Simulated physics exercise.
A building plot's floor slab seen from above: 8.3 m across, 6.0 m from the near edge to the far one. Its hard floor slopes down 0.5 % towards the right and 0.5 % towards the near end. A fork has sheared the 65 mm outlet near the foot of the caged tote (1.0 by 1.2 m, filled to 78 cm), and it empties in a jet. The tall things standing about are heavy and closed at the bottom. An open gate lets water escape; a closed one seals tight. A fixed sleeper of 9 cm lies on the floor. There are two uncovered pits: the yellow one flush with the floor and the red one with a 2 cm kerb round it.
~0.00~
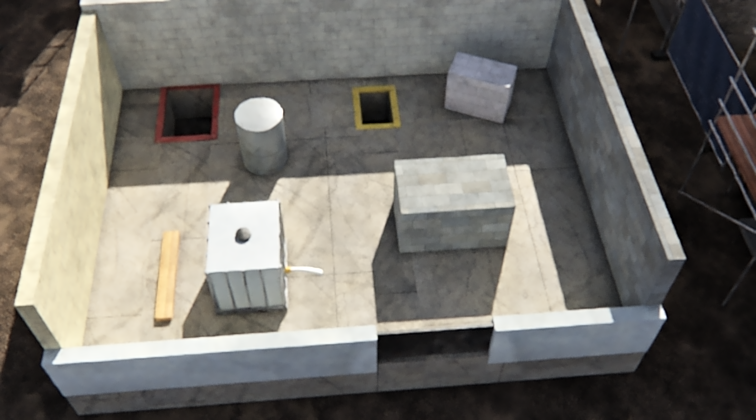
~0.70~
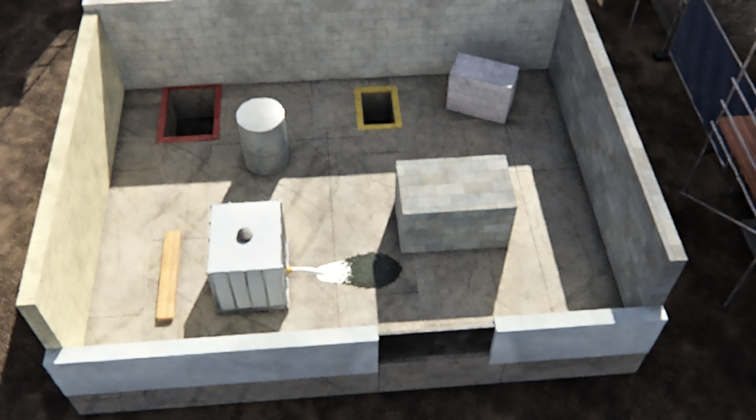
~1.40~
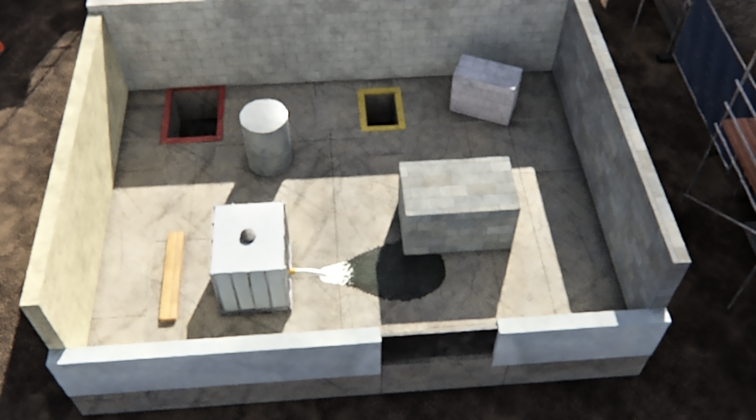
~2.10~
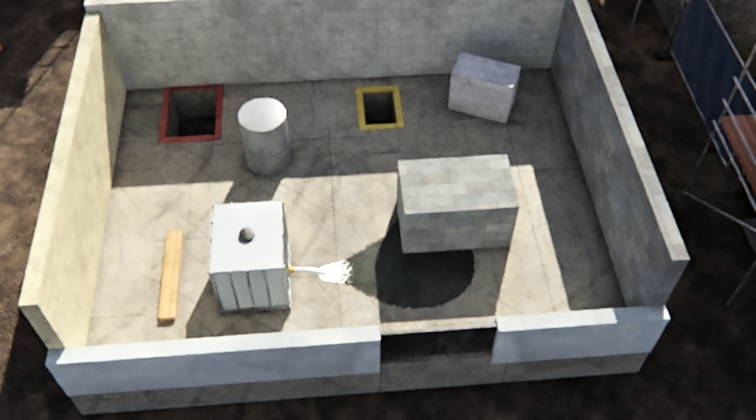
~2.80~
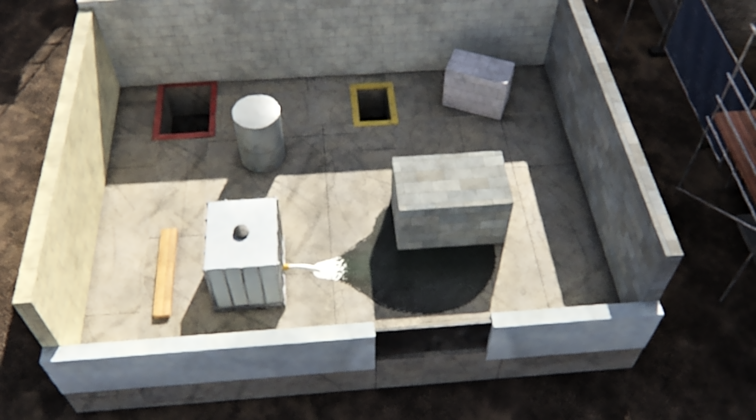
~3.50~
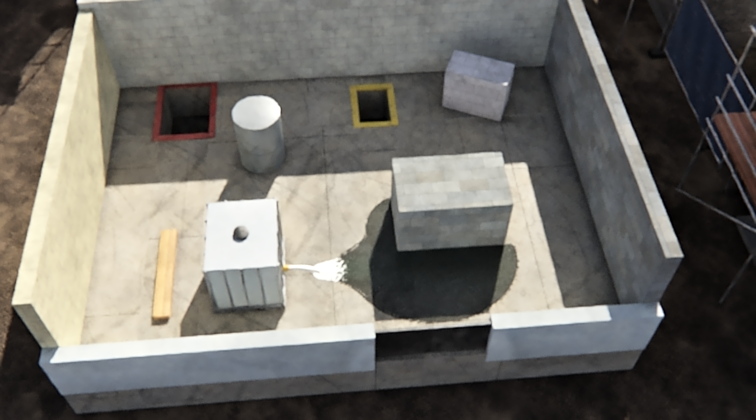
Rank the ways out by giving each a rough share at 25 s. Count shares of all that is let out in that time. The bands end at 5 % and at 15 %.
The gate opening takes less than 5 %; the yellow pit takes under 5 %; the red pit takes less than 5 %.
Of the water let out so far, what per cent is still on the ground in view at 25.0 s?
Some 100 per cent remains.
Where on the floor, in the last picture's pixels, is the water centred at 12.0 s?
At about (495, 280).
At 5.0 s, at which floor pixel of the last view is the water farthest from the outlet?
At about (552, 274).
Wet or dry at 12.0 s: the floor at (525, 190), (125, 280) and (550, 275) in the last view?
In turn: Dry, not reached, under water.
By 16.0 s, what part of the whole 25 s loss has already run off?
About 0 per cent.
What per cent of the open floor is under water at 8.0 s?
Near 15 per cent is wet.
After 5.0 s water covers 10 % of the floor and is deepest (3 cm) near (393, 248); gone so far, the gate opening 0 %, the yellow pit 0 %, the red pit 0 %.
After 8.0 s water covers 15 % of the floor and is deepest (3 cm) near (393, 248); gone so far, the gate opening 0 %, the yellow pit 0 %, the red pit 0 %.
After 12.0 s water covers 20 % of the floor and is deepest (3 cm) near (625, 329); gone so far, the gate opening 0 %, the yellow pit 0 %, the red pit 0 %.
After 16.0 s water covers 25 % of the floor and is deepest (3 cm) near (625, 329); gone so far, the gate opening 0 %, the yellow pit 0 %, the red pit 0 %.
After 25.0 s water covers 35 % of the floor and is deepest (3 cm) near (625, 329); gone so far, the gate opening 0 %, the yellow pit 0 %, the red pit 0 %.
